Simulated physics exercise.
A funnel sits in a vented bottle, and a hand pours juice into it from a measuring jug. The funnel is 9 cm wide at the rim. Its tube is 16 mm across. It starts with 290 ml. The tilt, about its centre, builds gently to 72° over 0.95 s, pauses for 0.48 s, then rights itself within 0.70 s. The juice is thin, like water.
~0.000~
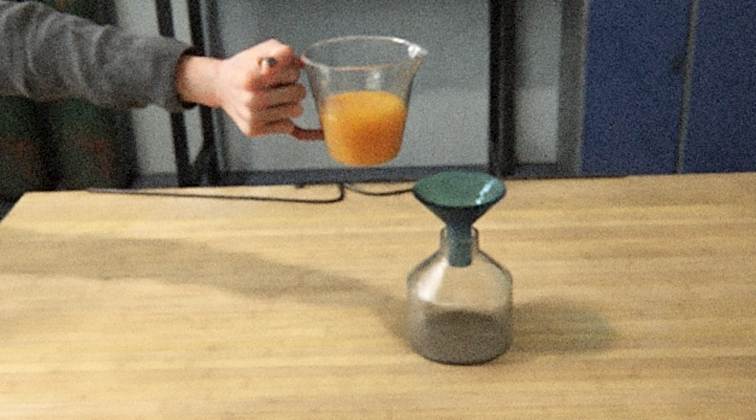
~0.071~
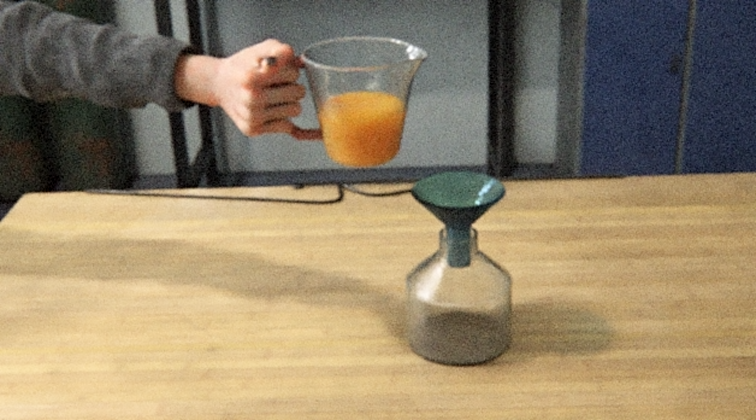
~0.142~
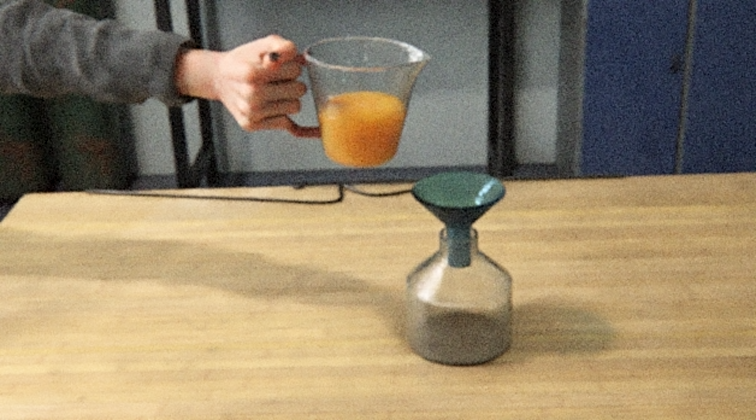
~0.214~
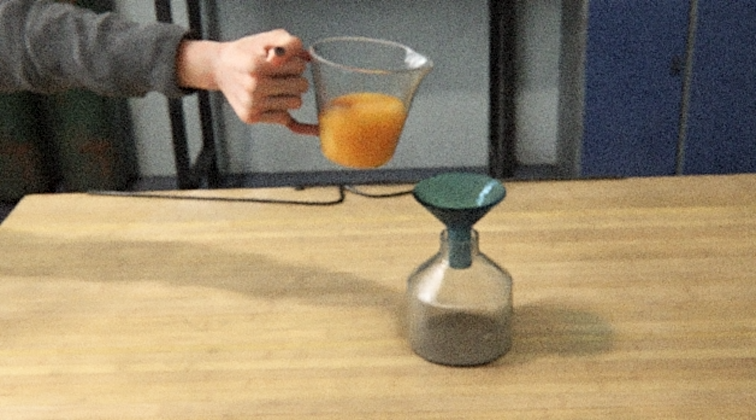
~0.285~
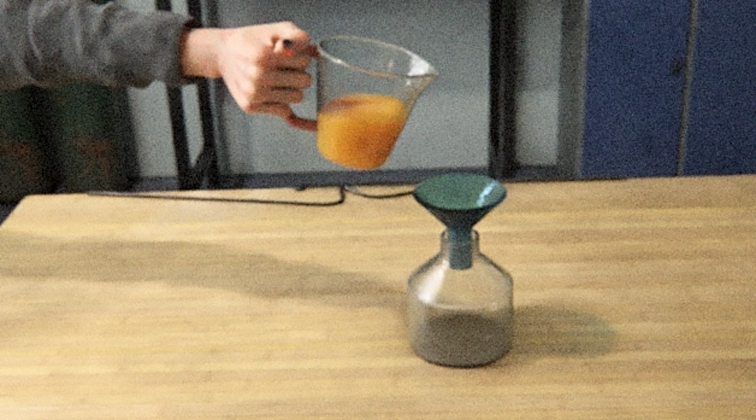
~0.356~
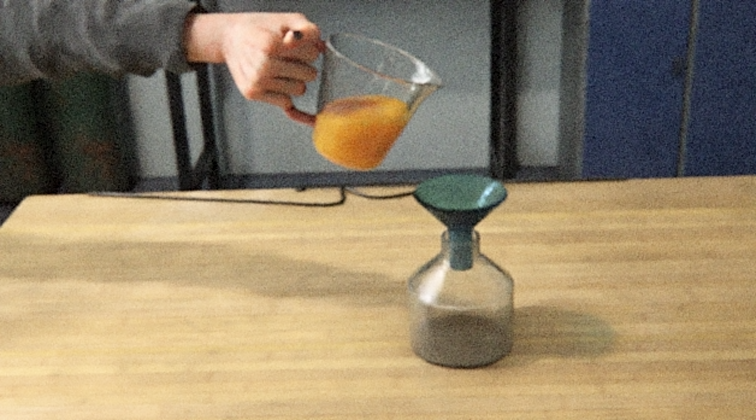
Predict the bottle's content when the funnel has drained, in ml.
About 160 ml.
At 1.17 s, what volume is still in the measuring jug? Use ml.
Some 110 ml.
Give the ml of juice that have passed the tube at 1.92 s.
About 120 ml.
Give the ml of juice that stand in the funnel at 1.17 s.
Close to 45 ml.
After 0.82 s the tilt is 69° and 0 ml has passed the tube, 15 ml is in the funnel, 235 ml in the measuring jug and 0 ml has missed.
After 1.17 s the tilt is 72° and 40 ml has passed the tube, 45 ml is in the funnel, 110 ml in the measuring jug and 15 ml has missed.
After 1.53 s the tilt is 69° and 75 ml has passed the tube, 70 ml is in the funnel, 65 ml in the measuring jug and 70 ml has missed.
After 1.92 s the tilt is 15° and 120 ml has passed the tube, 40 ml is in the funnel, 60 ml in the measuring jug and 70 ml has missed.
In the end 155 ml has passed the tube, 0 ml is in the funnel, 60 ml in the measuring jug and 70 ml has missed.
